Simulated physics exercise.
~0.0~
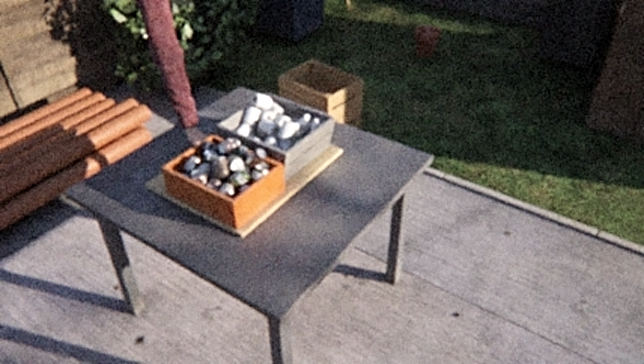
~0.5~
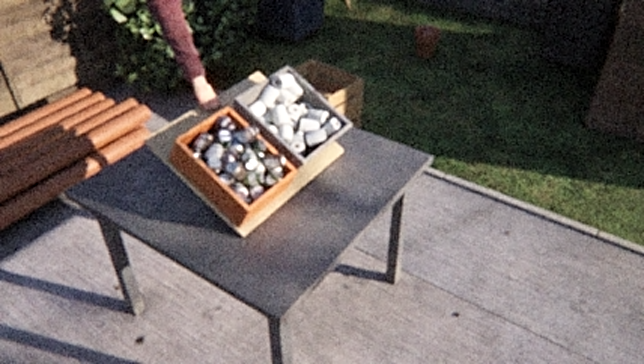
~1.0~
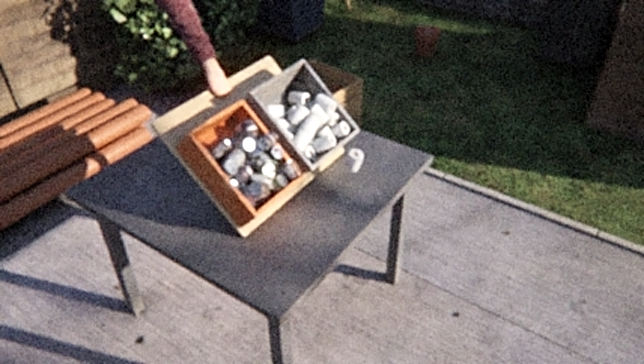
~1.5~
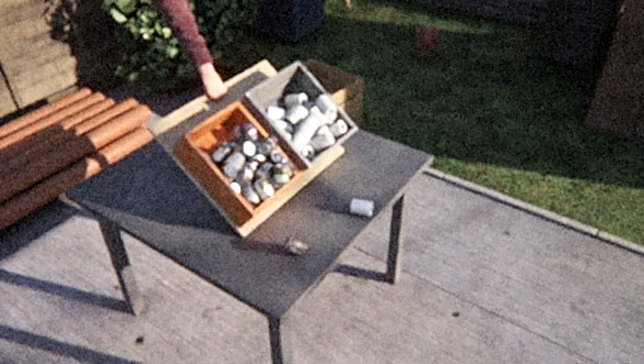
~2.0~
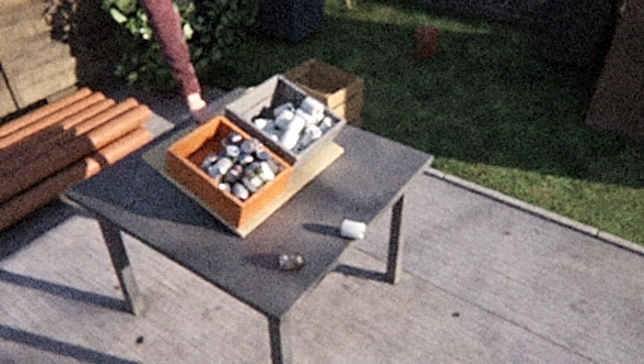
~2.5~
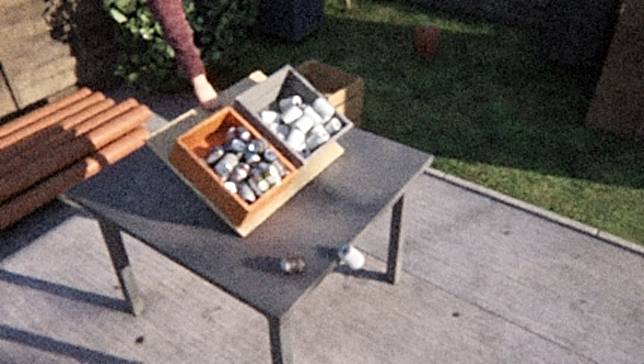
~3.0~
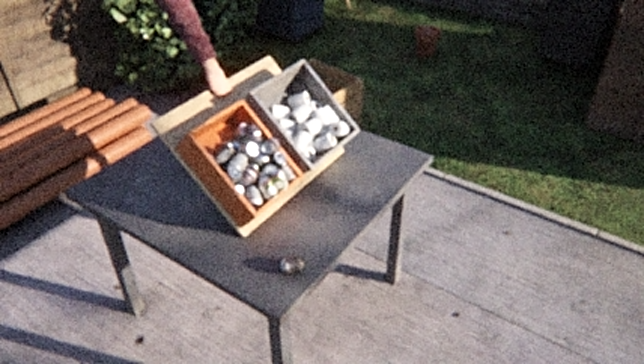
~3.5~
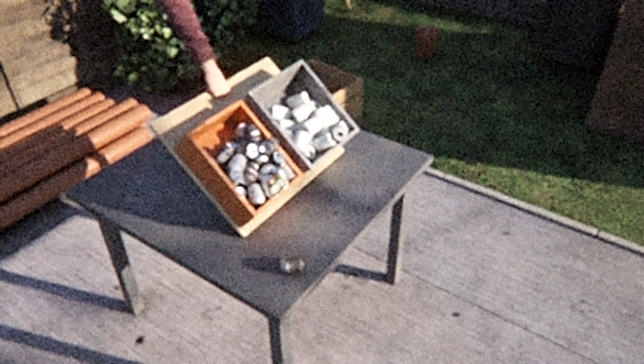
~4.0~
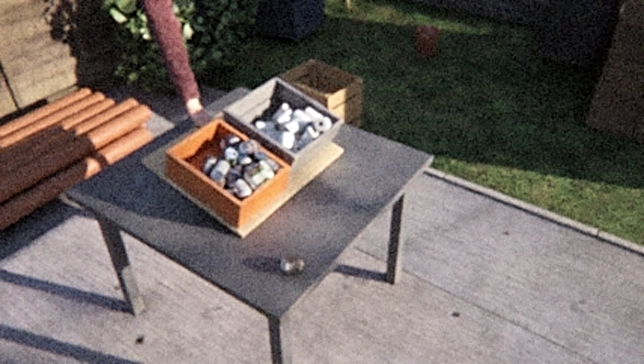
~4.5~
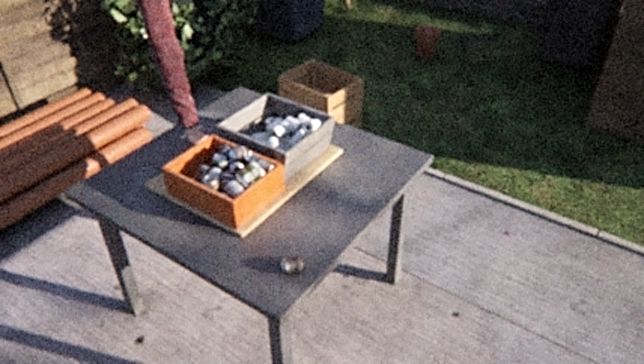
On a sunlit patio beside a lawn, seen from above at an angle, a dark table holds a board carrying an orange box of small cans and a grey box of white rolls. Terracotta-coloured pipes lie at left, and a wooden planter stands behind. A hand in a maroon sleeve lifts the board's left side steeply, and one roll and one can tumble onto the tabletop. The board is partly lowered, then raised again, while the roll slides off the table's near right edge. Finally the hand lowers the board flat, leaving the can on the table and both boxes still full.
